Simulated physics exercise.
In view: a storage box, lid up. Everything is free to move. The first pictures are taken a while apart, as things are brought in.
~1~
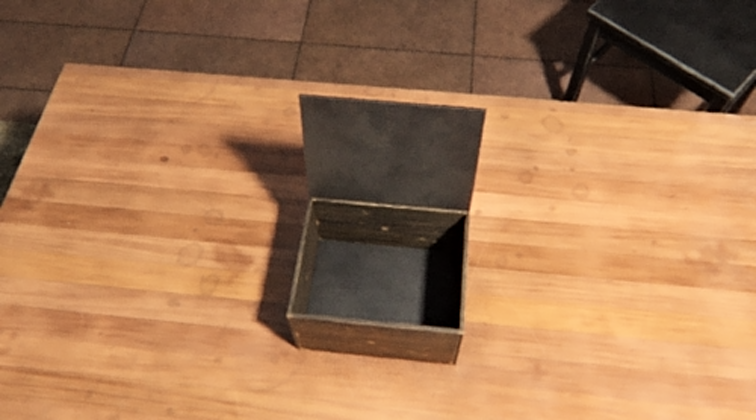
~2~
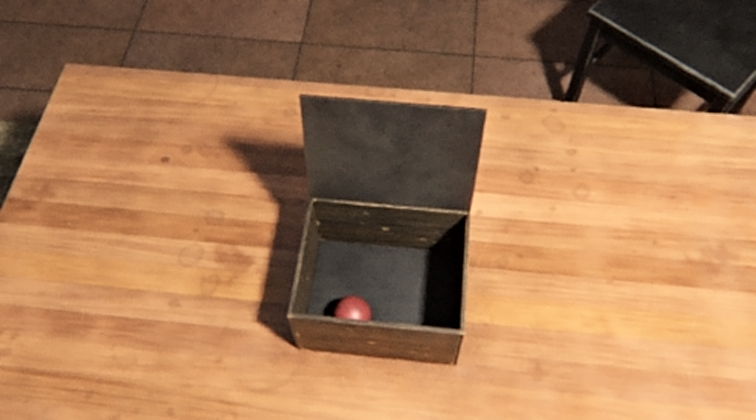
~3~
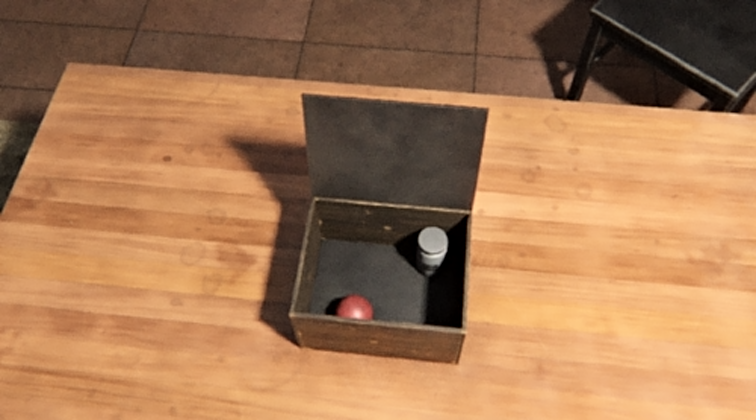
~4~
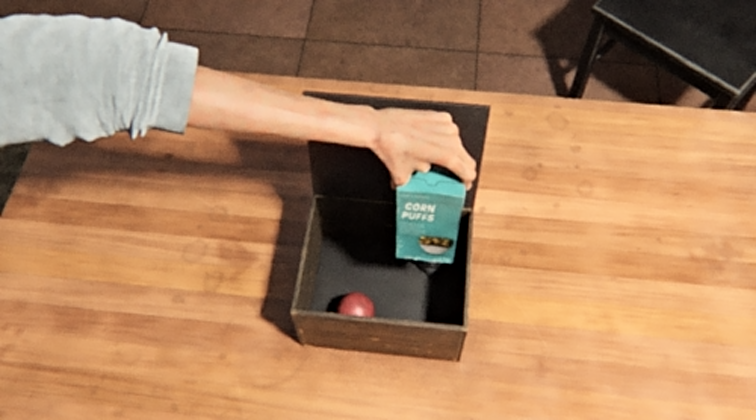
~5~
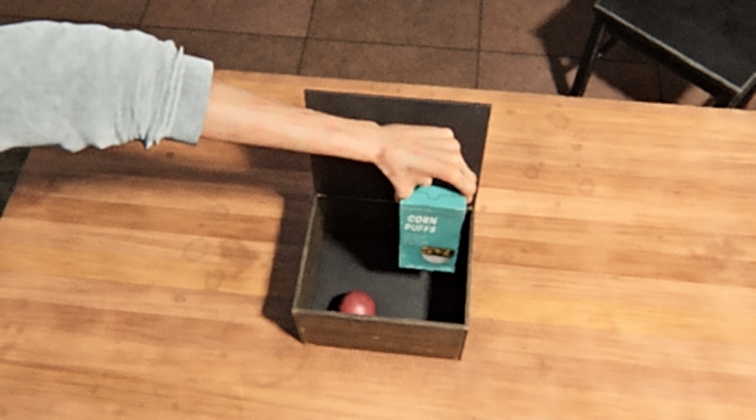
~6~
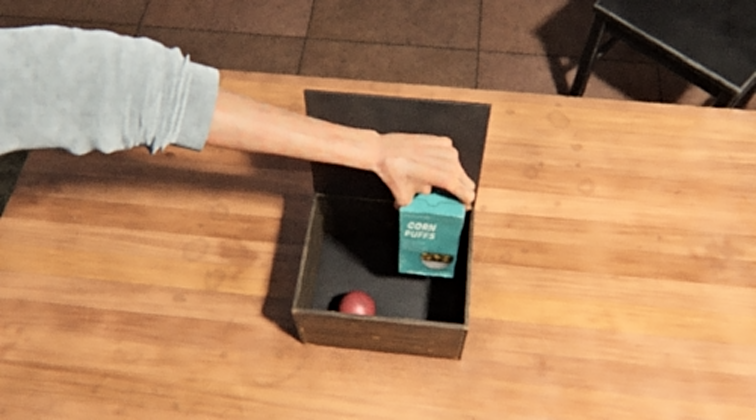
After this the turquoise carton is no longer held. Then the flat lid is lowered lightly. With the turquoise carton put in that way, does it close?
It will not close.
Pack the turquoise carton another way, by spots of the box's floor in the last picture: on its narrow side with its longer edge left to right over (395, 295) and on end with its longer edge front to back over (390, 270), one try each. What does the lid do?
In the first case it sits on the rim; in the second case it stays ajar.
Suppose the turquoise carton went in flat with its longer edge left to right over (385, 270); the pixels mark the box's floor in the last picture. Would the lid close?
Then it shuts flat.
Then, 0.40 s past the last view, turquoise carton rocked 43° from its first pose near (415, 289).
Then, 0.90 s past the last view, lid starting down; turquoise carton displaced about its own width near (431, 274).
Then, 1.30 s past the last view, lid 78° above the rim; turquoise carton displaced about its own width near (432, 273).
Then, 1.70 s past the last view, lid 53° above the rim; turquoise carton displaced about its own width near (432, 273).
Finally, lid 43° above the rim; moved from the start, turquoise carton; the other 2 still in place. Final places as the last picture's camera would see them, turquoise carton near (432, 273).
